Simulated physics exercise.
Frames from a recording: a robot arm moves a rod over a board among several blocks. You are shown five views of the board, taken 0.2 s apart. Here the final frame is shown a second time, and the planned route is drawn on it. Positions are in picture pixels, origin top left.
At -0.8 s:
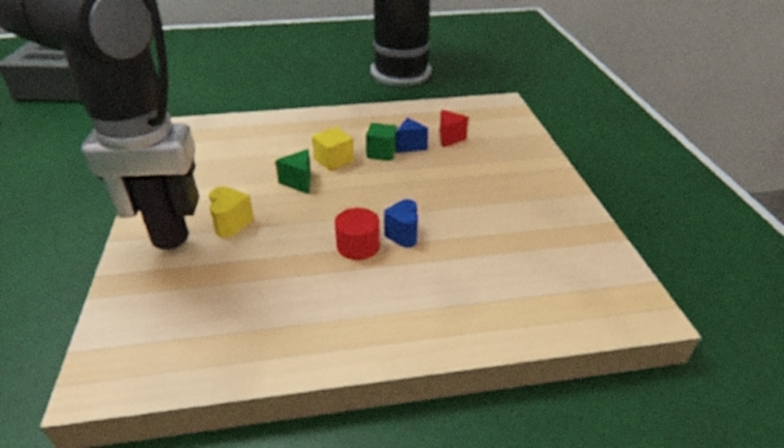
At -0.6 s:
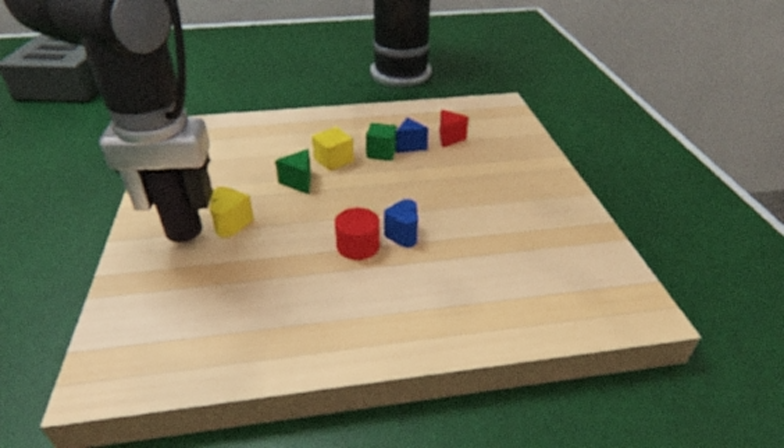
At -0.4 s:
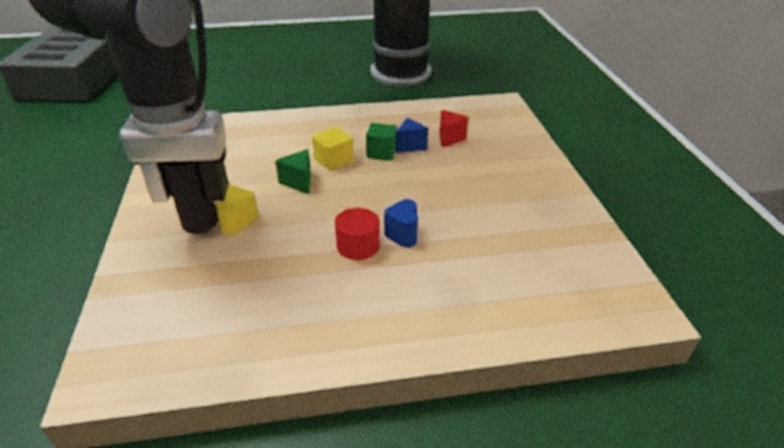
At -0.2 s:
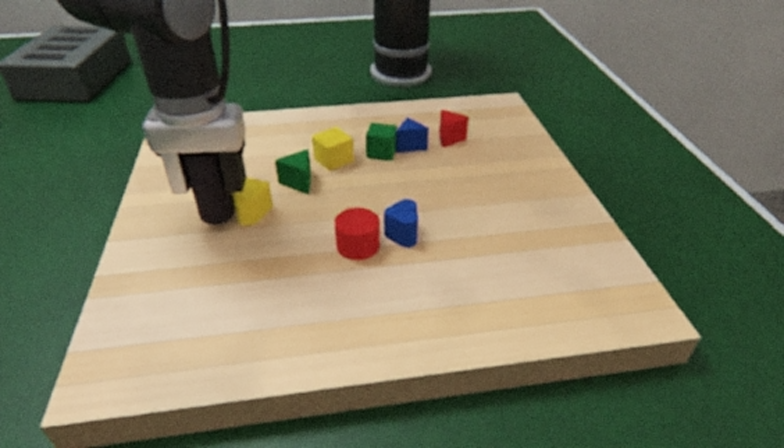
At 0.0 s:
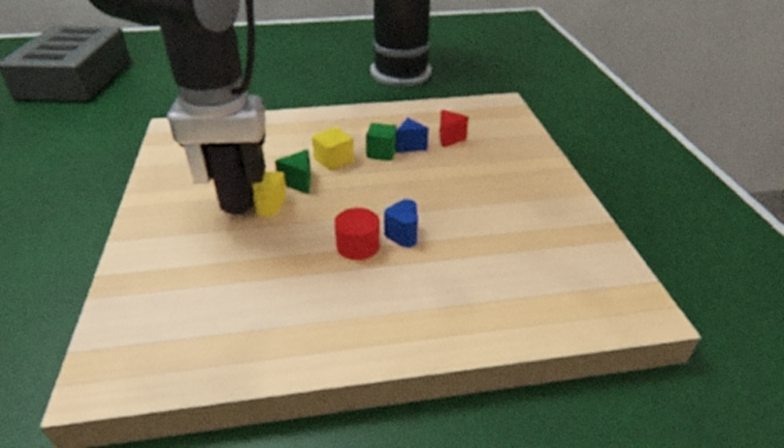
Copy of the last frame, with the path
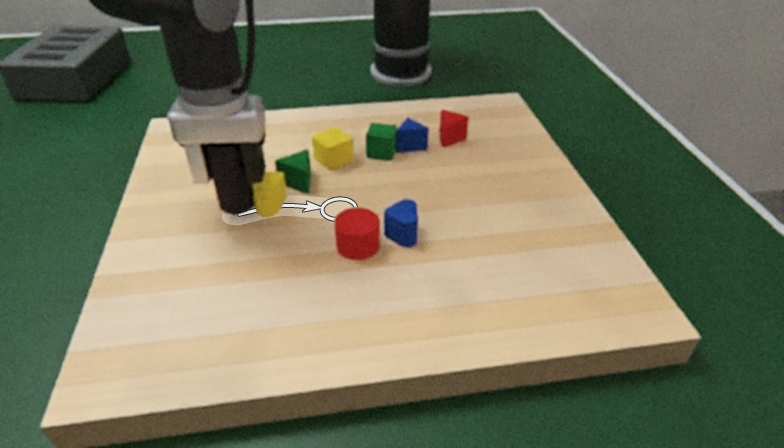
A robot arm moved its black rod rightward and slightly away across a wooden board, pushing the yellow heart block toward the green three-sided block, while the other colored blocks stayed still.
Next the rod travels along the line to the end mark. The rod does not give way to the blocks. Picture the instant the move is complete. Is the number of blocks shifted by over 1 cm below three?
Yes
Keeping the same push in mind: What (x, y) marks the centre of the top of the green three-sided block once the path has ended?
The top centre is at (310, 153).
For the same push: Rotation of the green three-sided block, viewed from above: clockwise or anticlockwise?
Rotates counter-clockwise.
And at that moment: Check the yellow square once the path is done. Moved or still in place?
By the end it is where it was.
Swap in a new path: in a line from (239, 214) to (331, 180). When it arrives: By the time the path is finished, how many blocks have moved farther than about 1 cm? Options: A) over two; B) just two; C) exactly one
My answer is option A.
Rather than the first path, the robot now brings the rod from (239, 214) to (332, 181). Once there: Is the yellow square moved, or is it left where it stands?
That block slides.
Drawn move, from (239, 214) by way of (290, 206) to (339, 209).
On the path given first. One third of the way, rod (272, 198); yellow heart (296, 172); green three-sided block (303, 157), turned 25° anticlockwise.
Two thirds of the way, rod (306, 198); yellow heart (322, 167), turned 25° anticlockwise; green three-sided block (309, 153), turned 40° anticlockwise.
At the end, rod (338, 200); yellow heart (333, 167), turned 55° anticlockwise; green three-sided block (310, 153), turned 45° anticlockwise; yellow square still; red disc still.
